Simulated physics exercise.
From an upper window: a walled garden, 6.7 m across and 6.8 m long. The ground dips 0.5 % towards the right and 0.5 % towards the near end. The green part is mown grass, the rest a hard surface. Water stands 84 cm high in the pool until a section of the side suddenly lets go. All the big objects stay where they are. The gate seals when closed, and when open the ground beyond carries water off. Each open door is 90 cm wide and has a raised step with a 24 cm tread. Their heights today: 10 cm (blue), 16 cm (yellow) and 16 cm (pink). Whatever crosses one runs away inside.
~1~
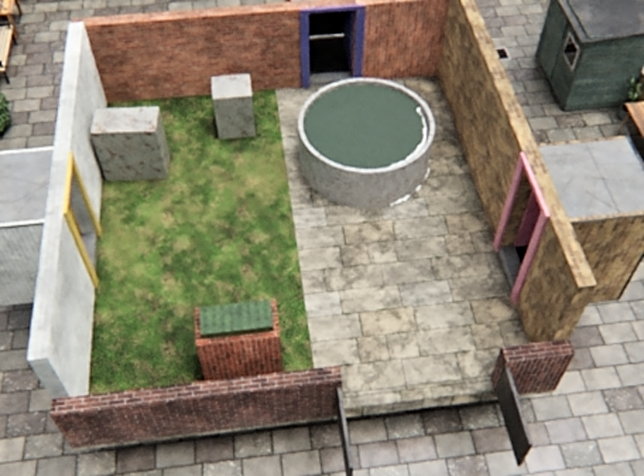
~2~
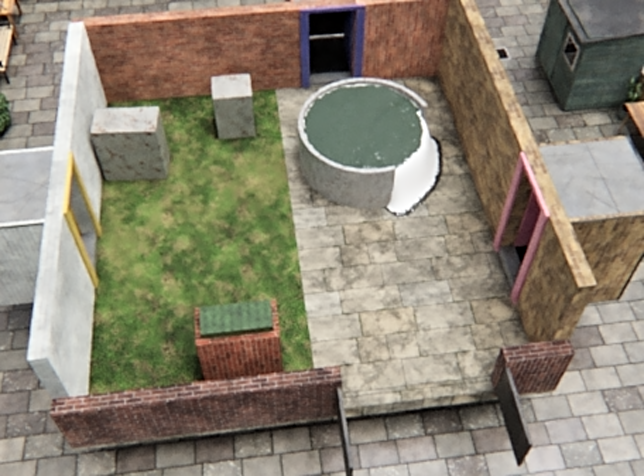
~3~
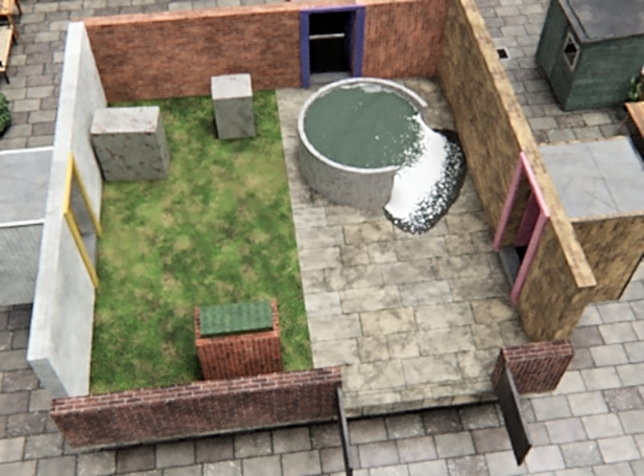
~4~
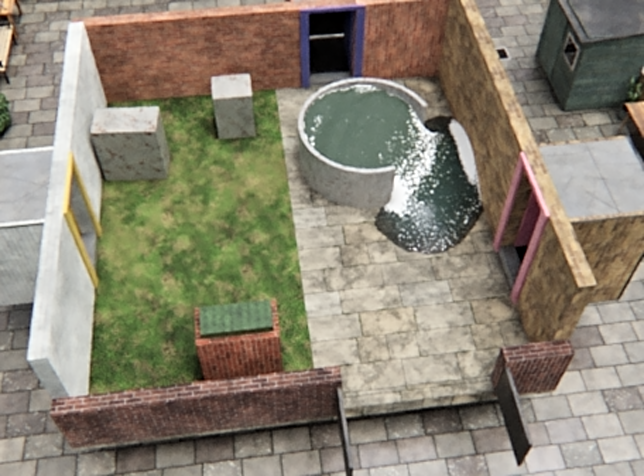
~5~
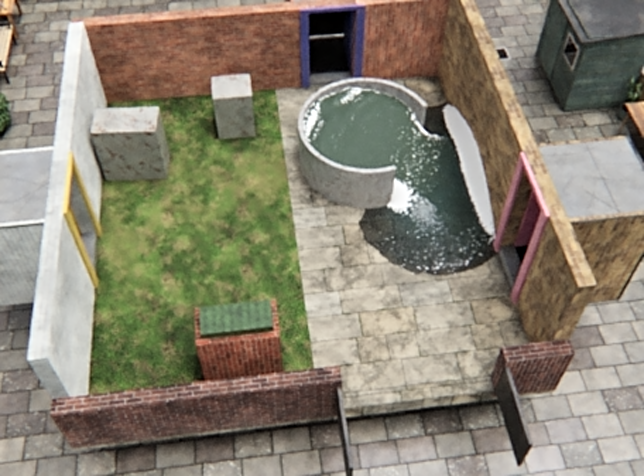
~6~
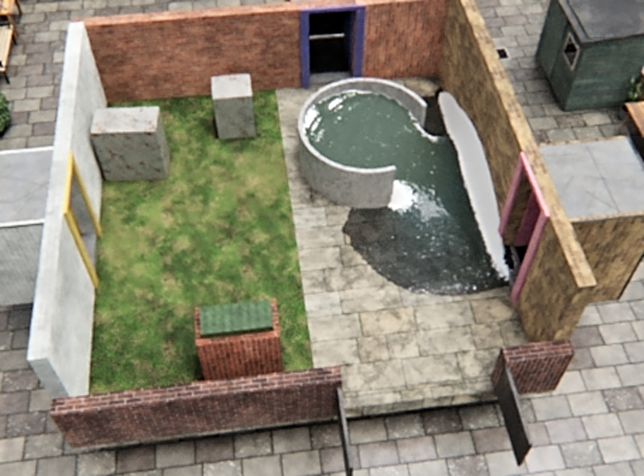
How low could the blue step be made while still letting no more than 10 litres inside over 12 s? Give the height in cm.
Close to 6.5 cm is just enough.
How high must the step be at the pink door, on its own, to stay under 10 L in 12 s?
Roughly 21 cm at pink.
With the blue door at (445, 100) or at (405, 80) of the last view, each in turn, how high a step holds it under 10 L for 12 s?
About 13.0 and 23 cm.
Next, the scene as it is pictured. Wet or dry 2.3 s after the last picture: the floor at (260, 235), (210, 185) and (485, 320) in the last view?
In that order: Still dry, dry, flooded.
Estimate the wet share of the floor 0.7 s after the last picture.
Near 25 per cent is wet.
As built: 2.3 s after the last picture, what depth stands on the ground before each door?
In cm: Blue 10, yellow 0, pink 14.
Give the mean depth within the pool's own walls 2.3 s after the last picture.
Some 21 cm.
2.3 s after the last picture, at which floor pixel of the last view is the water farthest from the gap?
Around (299, 398).
Then, 0.7 s after the last picture water covers 25 % of the floor, deepest (57 cm) near (462, 178); it has not reached the blue door.
Then, 2.3 s after the last picture water covers 40 % of the floor, deepest (36 cm) near (537, 370); 10 cm at the blue door, 0 litres in over its 10 cm step.
Then, 11.3 s after the last picture water covers 100 % of the floor, deepest (8 cm) near (537, 370); 4 cm at the blue door, 1 litre in over its 10 cm step.
At the blue door as built, the water peaked near 11 cm, 1.9 s after the last picture.
Run again over the same 12 s with other heights there, 20 litres in over 5 cm, 7 litres over 7 cm. The limit of 10 litres is kept from about 6.5 cm up.
